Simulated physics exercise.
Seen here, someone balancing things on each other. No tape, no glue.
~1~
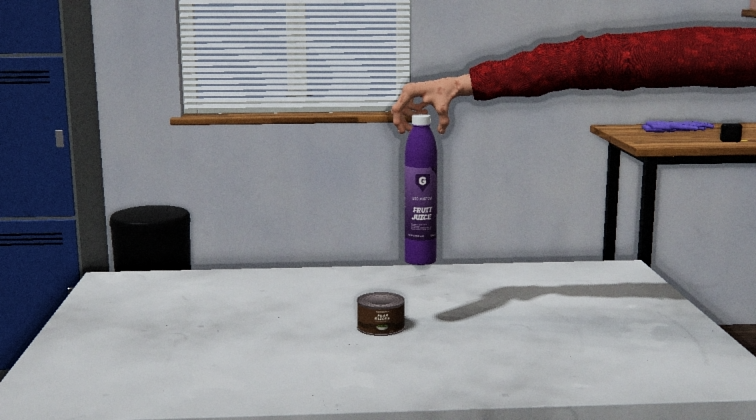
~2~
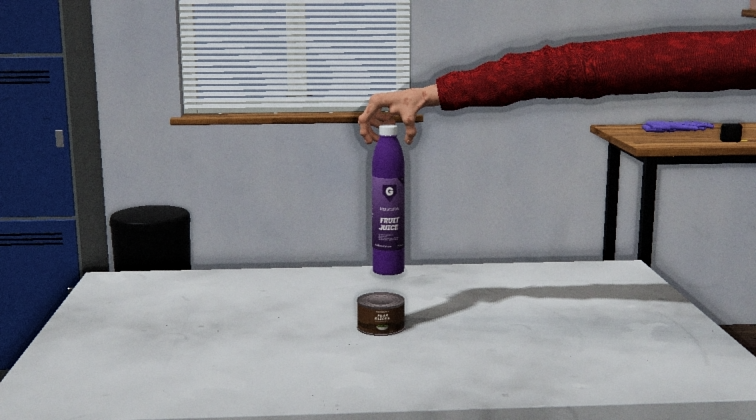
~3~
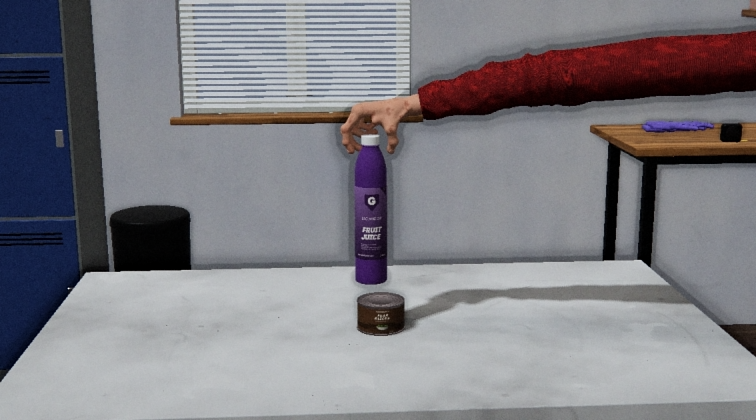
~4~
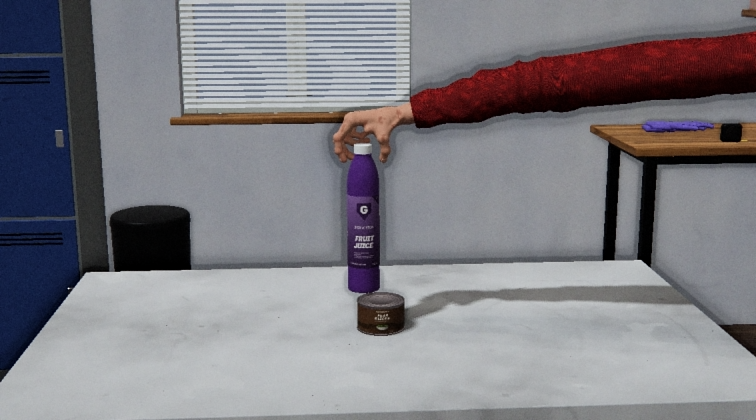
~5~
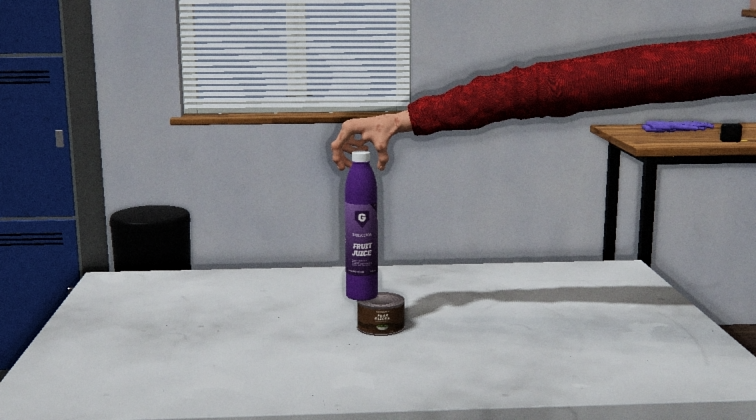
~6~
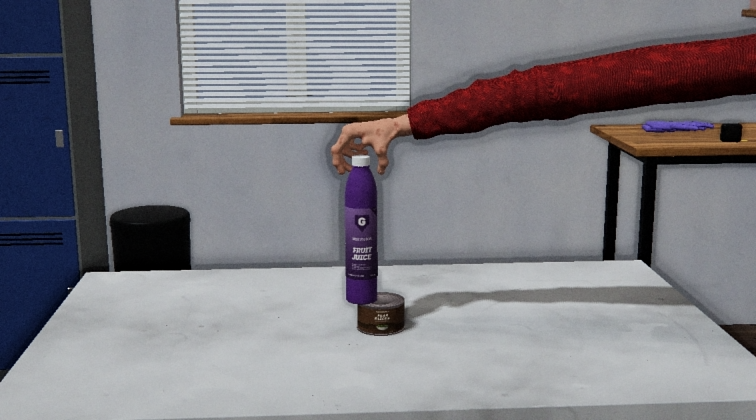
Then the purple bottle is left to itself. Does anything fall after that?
Here the pile holds.
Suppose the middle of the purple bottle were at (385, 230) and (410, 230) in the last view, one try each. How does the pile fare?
First, it stays up; second, it comes apart.
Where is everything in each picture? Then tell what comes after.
The first picture shows still above its spot; purple bottle (421, 189); brown tub (381, 313).
The second picture shows still above its spot; purple bottle (389, 200); brown tub (381, 313).
The third picture shows still above its spot; purple bottle (371, 209); brown tub (381, 313).
The fourth picture shows still above its spot; purple bottle (363, 218); brown tub (381, 313).
The fifth picture shows still above its spot; purple bottle (361, 225); brown tub (381, 313).
The sixth picture shows set down, still held; purple bottle (361, 229); brown tub (381, 313).
Then, 0.70 s past the last view, nothing moves.
Then, 1.50 s past the last view, purple bottle resting near (361, 230).
Finally, both still in place. Final places as the last picture's camera would see them, purple bottle near (361, 230). The pile keeps its balance.
